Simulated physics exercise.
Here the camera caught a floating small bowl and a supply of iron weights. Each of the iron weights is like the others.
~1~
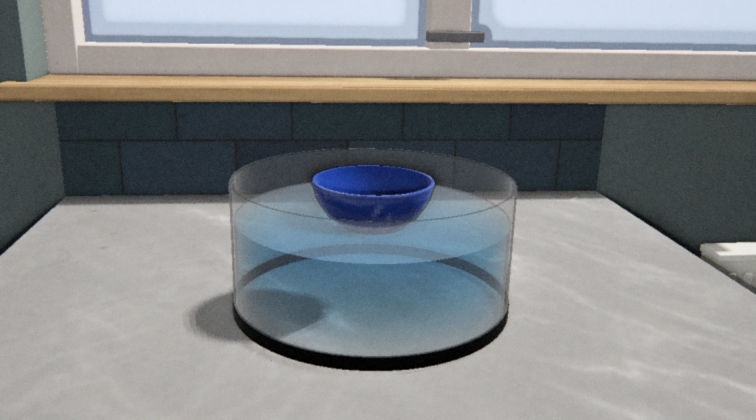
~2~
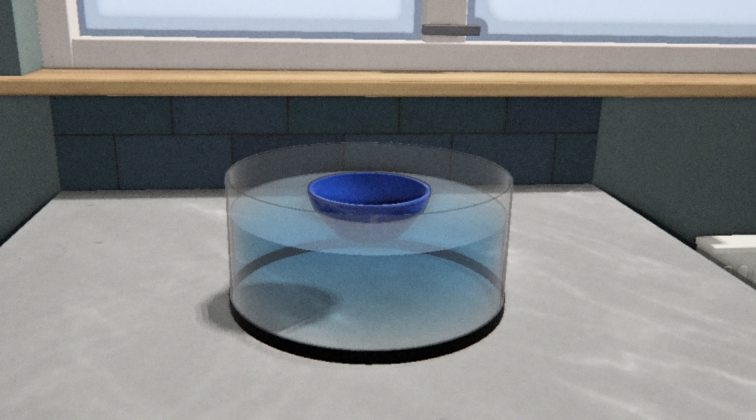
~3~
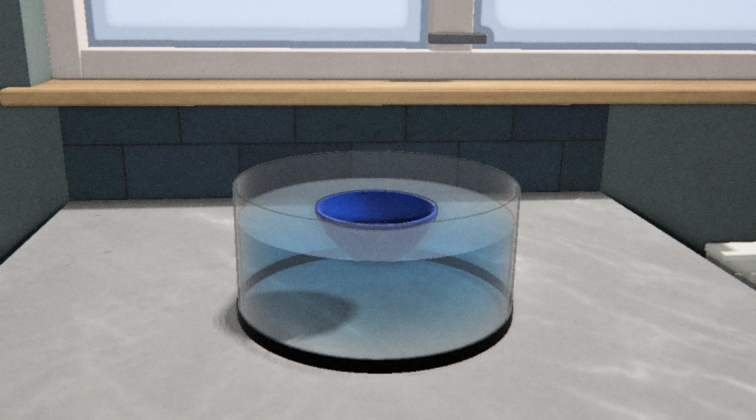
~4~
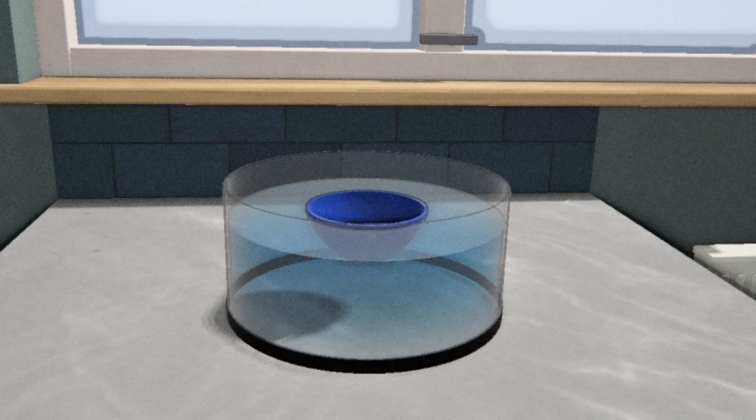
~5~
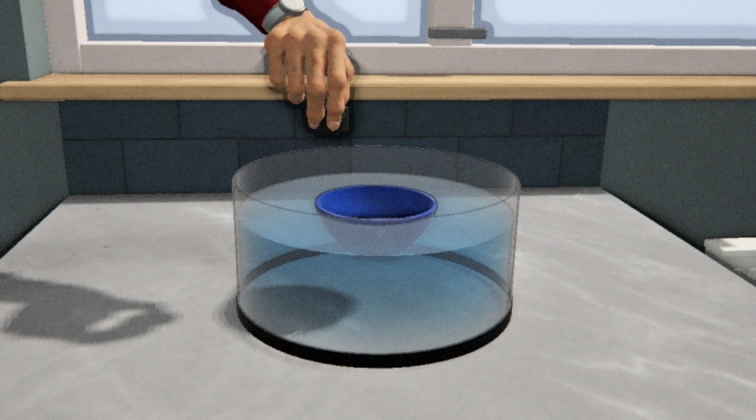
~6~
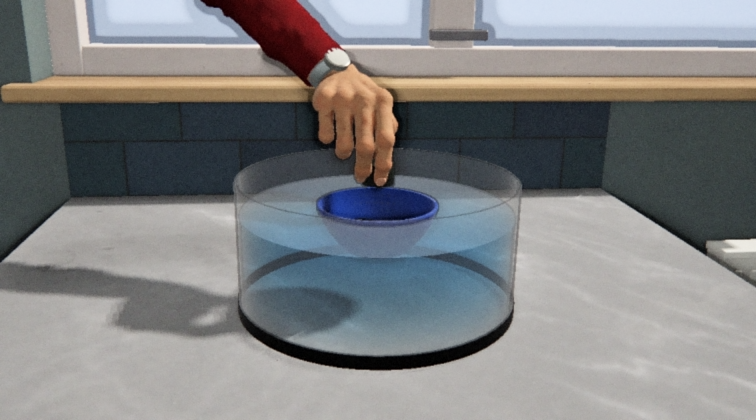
A hand reaches in from above over a blue bowl floating low in clear water.
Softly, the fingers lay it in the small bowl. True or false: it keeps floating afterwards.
False, it sinks.
A moment on, the iron weight is in and the small bowl dips.
Further on, water pours in over its edge.
When it is over, the small bowl lies on the bottom with its load.
